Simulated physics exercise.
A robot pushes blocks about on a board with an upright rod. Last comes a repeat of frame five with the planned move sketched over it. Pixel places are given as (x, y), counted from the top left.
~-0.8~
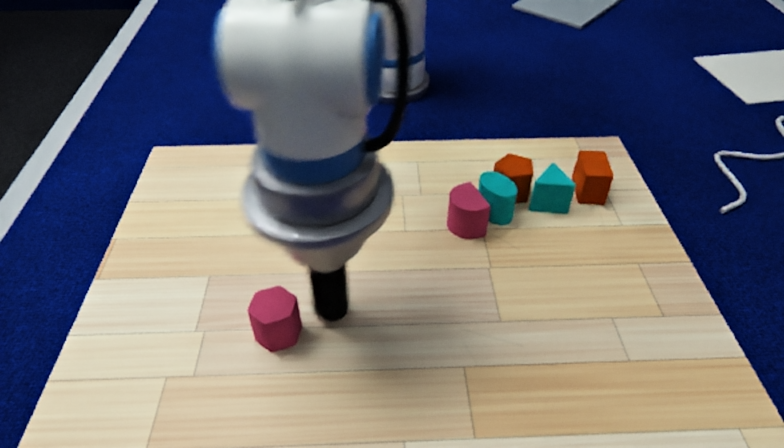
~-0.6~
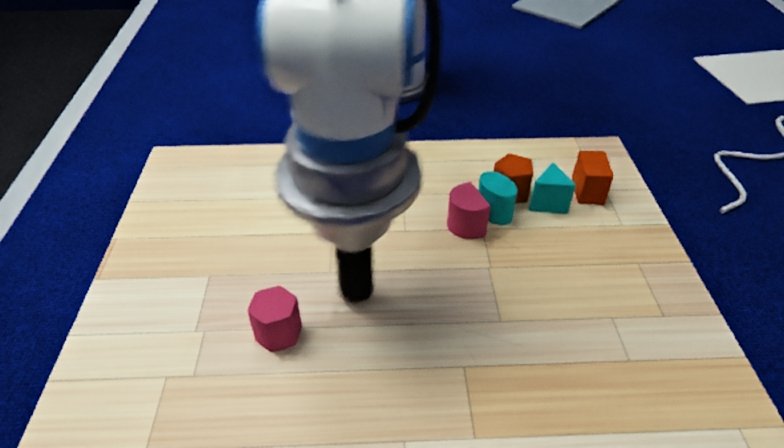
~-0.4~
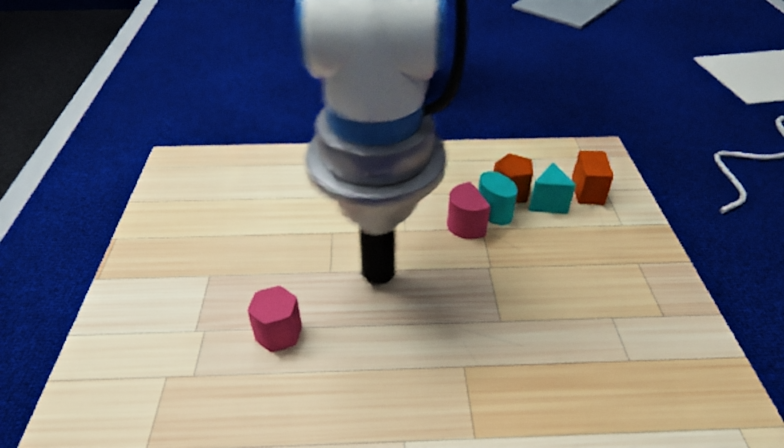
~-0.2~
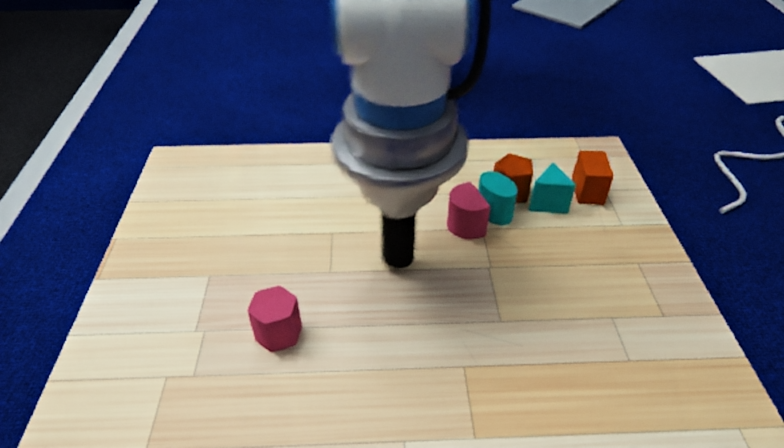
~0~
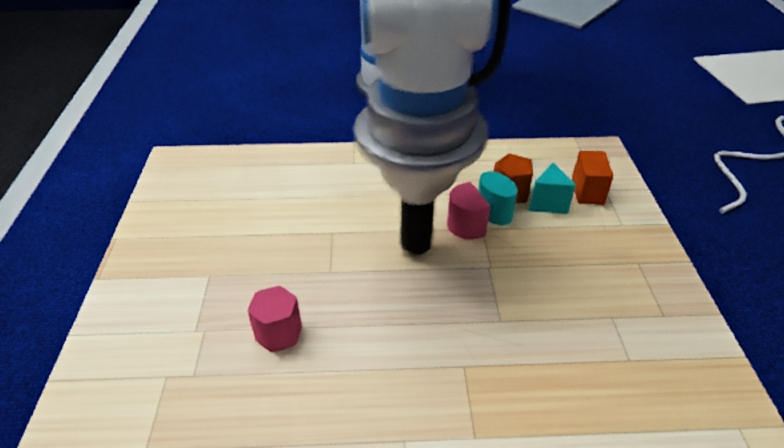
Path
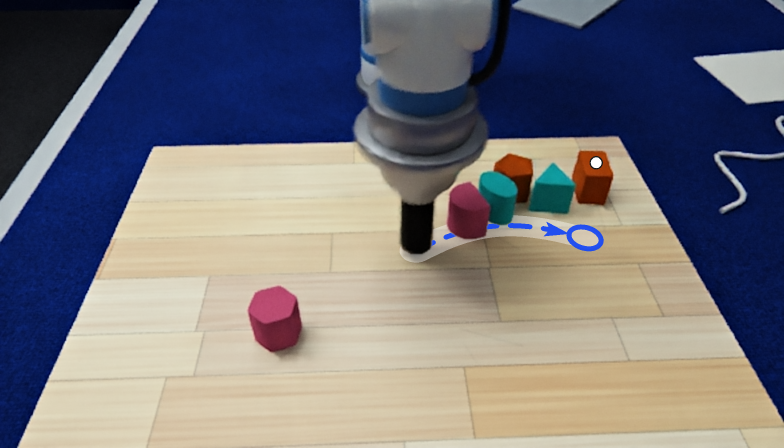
A white robot arm with a black upright rod starts just right of a lone pink hexagonal block on a wooden board. It glides steadily up and to the right, drawing near the pink half-round block at the left of a cluster of turquoise and orange pieces, while every block stays still.
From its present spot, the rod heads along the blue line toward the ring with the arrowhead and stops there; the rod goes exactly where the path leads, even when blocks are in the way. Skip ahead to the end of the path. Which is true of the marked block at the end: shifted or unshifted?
From what I can tell, it won't keep its place.
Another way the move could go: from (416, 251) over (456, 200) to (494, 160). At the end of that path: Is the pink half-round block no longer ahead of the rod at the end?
My answer is yes.
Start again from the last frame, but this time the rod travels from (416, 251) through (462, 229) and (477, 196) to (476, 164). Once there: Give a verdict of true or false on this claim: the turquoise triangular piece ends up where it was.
Verdict: False.
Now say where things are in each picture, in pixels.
The first picture shows tip of the rod at (332, 308), middles of tops, pink half-round block at (468, 197), turquoise oval block at (499, 183), orange pentagon at (515, 165), turquoise triangular piece at (555, 176), orange rectangle at (596, 163).
The second picture shows rod at (356, 289), nothing pushed.
The third picture shows rod at (378, 272), nothing pushed.
The fourth picture shows rod at (398, 257), nothing pushed.
The fifth picture shows rod at (416, 243), pink half-round block at (468, 197), turquoise oval block at (499, 183), orange pentagon at (515, 165), turquoise triangular piece at (555, 176), orange rectangle at (596, 163).
The line goes from (416, 251) by way of (467, 231) and (524, 226) to (585, 238); the dot is on the orange rectangle.
What follows on the original path. One third of the way, rod at (469, 223); pink half-round block at (493, 187); turquoise oval block at (516, 177); orange pentagon at (524, 158), turned 25° anticlockwise.
Two thirds of the way, rod at (527, 219); pink half-round block at (531, 177), turned 55° anticlockwise; turquoise oval block at (537, 160), turned 25° anticlockwise; orange pentagon at (533, 141), turned 35° anticlockwise; turquoise triangular piece at (578, 164), turned 45° clockwise; orange rectangle at (607, 162), turned 15° clockwise.
At the end, rod at (587, 230); pink half-round block at (531, 177), turned 55° anticlockwise; turquoise oval block at (537, 160), turned 25° anticlockwise; orange pentagon at (533, 141), turned 35° anticlockwise; turquoise triangular piece at (578, 164), turned 45° clockwise; orange rectangle at (607, 162), turned 15° clockwise.
